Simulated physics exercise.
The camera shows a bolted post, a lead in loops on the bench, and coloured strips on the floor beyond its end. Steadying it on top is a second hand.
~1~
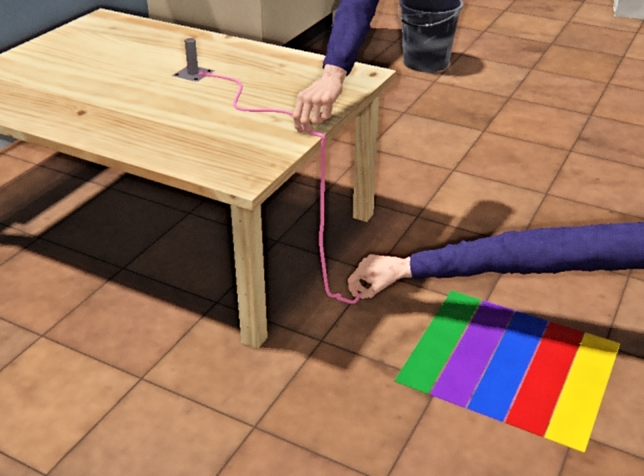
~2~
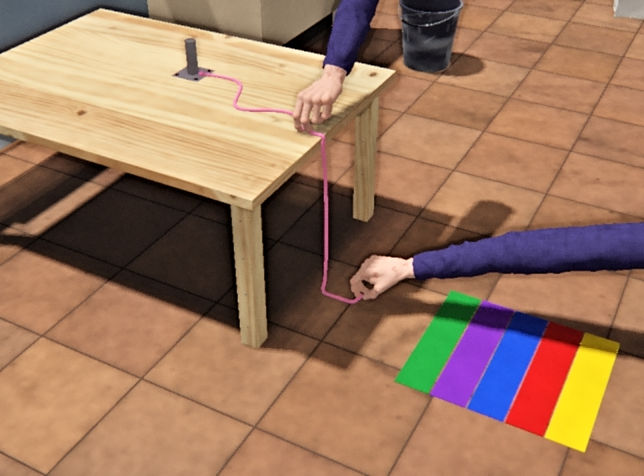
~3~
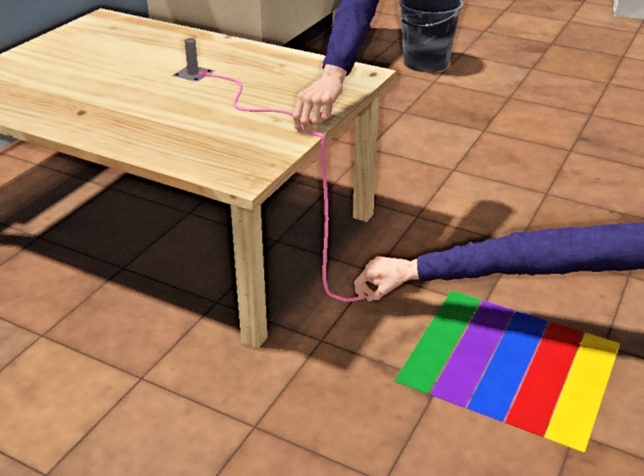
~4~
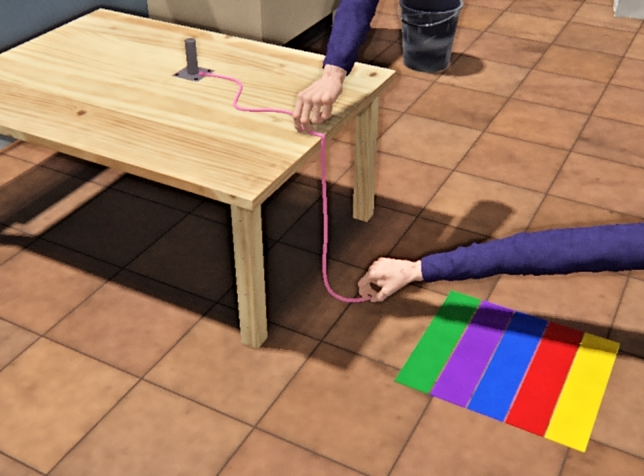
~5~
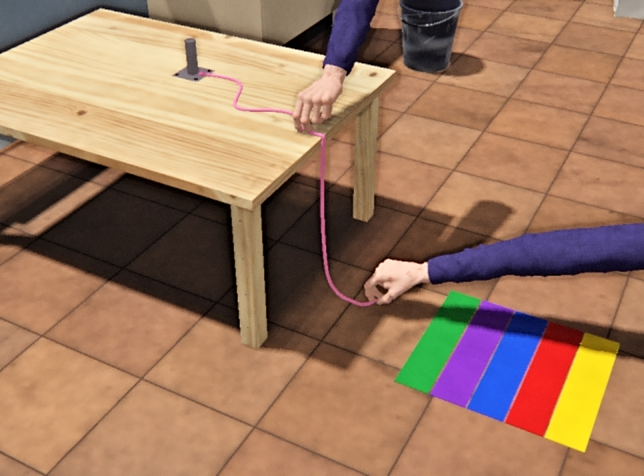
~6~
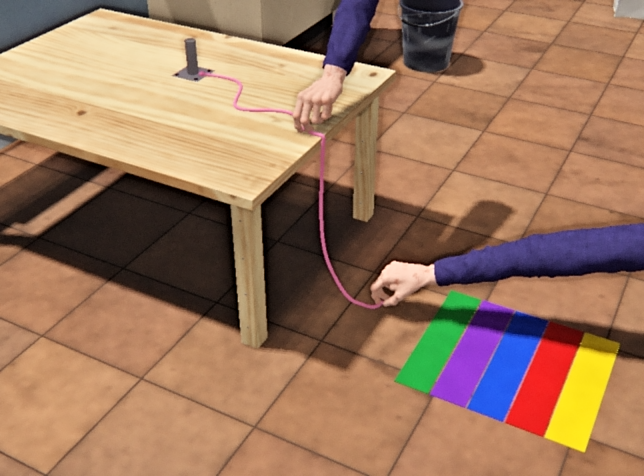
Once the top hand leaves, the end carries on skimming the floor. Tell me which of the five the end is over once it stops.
It is over the blue strip.
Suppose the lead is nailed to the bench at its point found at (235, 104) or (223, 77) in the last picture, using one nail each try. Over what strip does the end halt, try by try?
The first attempt gives purple; the other gives blue.
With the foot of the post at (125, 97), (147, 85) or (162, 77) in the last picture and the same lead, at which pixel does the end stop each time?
About (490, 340), then (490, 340), then (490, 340).
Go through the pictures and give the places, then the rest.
The first picture shows end (359, 294); green (422, 369); purple (457, 382); blue (494, 395); red (532, 409); yellow (572, 423).
The second picture shows end (362, 295); lead through (227, 78) (236, 107) (297, 118) (324, 161) (326, 222) (325, 280).
The third picture shows end (366, 296).
The fourth picture shows end (370, 298); lead through (227, 78) (236, 107) (297, 118) (323, 160) (326, 222) (325, 280).
The fifth picture shows end (376, 300).
The sixth picture shows end (382, 302); lead through (227, 78) (236, 107) (297, 118) (322, 160) (321, 221) (338, 283).
Early on, end near (451, 325); over green.
Midway, end near (493, 339); over purple.
At the end of the slack, end near (517, 347); over blue. Over blue.
